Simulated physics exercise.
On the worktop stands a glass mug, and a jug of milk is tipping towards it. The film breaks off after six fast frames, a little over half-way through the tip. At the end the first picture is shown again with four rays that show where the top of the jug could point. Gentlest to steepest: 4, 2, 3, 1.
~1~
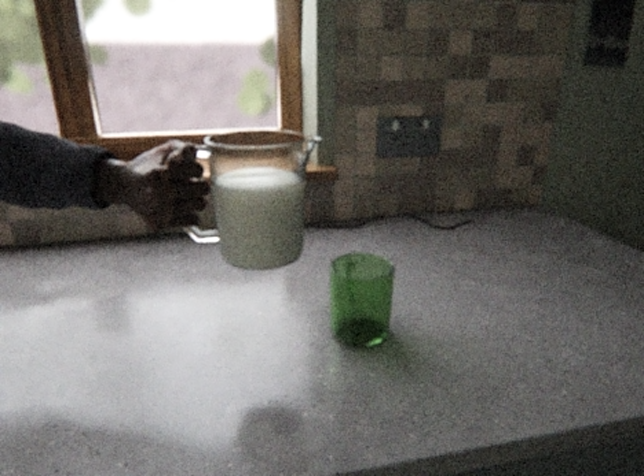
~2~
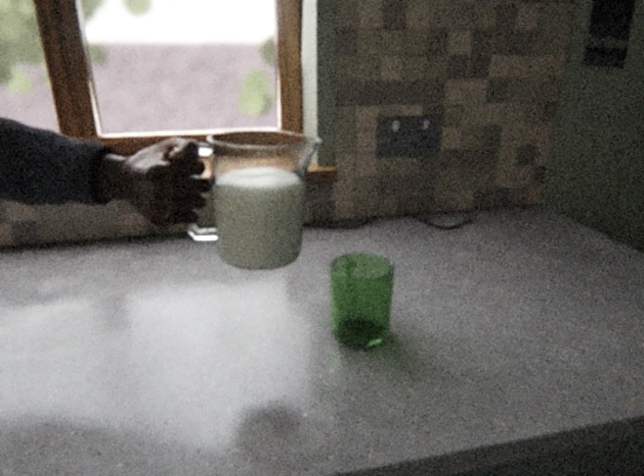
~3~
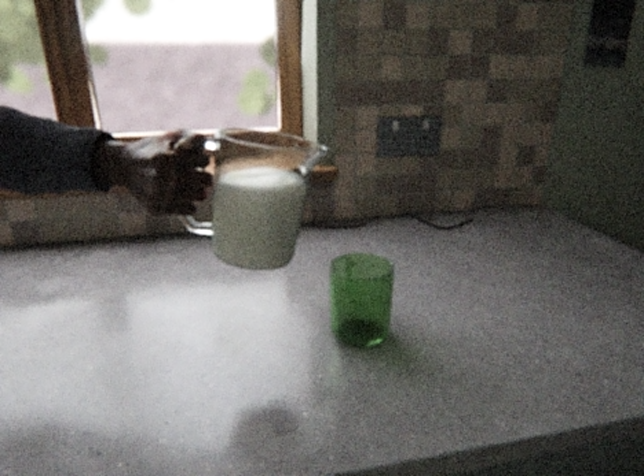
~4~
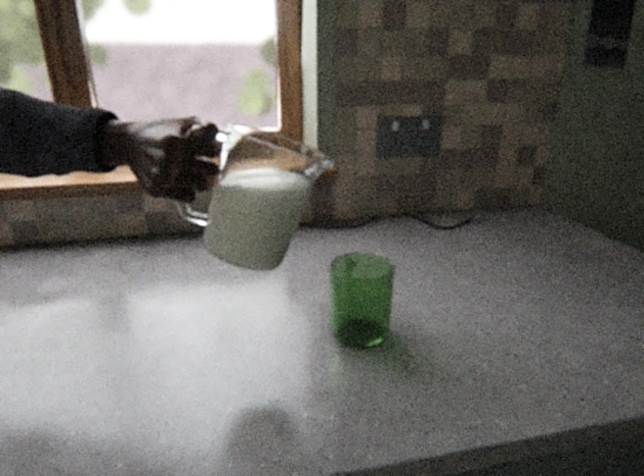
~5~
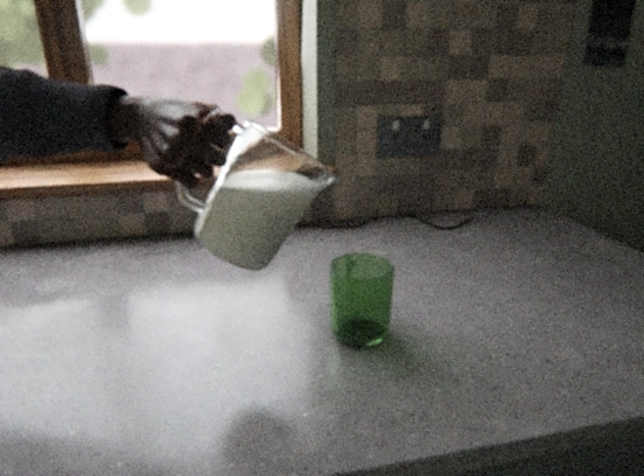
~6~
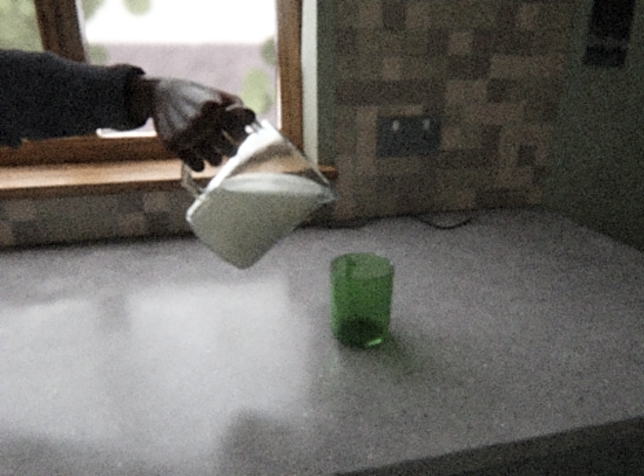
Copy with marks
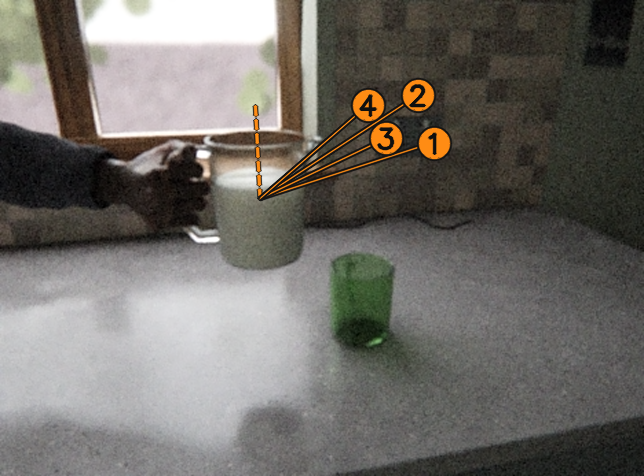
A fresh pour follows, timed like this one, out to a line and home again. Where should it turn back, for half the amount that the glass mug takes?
Choose 3.
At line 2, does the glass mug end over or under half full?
Under.
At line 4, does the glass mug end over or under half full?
Under.
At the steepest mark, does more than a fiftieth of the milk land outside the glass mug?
Yes.
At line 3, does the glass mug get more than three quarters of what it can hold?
No, less.
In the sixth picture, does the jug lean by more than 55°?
No, it does not.
On the marked copy, 1 at (417, 147); 2 at (403, 104); 3 at (371, 145); 4 at (355, 116).
For line 1, the glass mug ends with about 67 % of what it can hold; 9 % of the milk is spilt.
For line 2, the glass mug ends with about 32 % of what it can hold.
For line 3, the glass mug ends with about 48 % of what it can hold; 5 % of the milk is spilt.
For line 4, the glass mug ends with about 18 % of what it can hold.
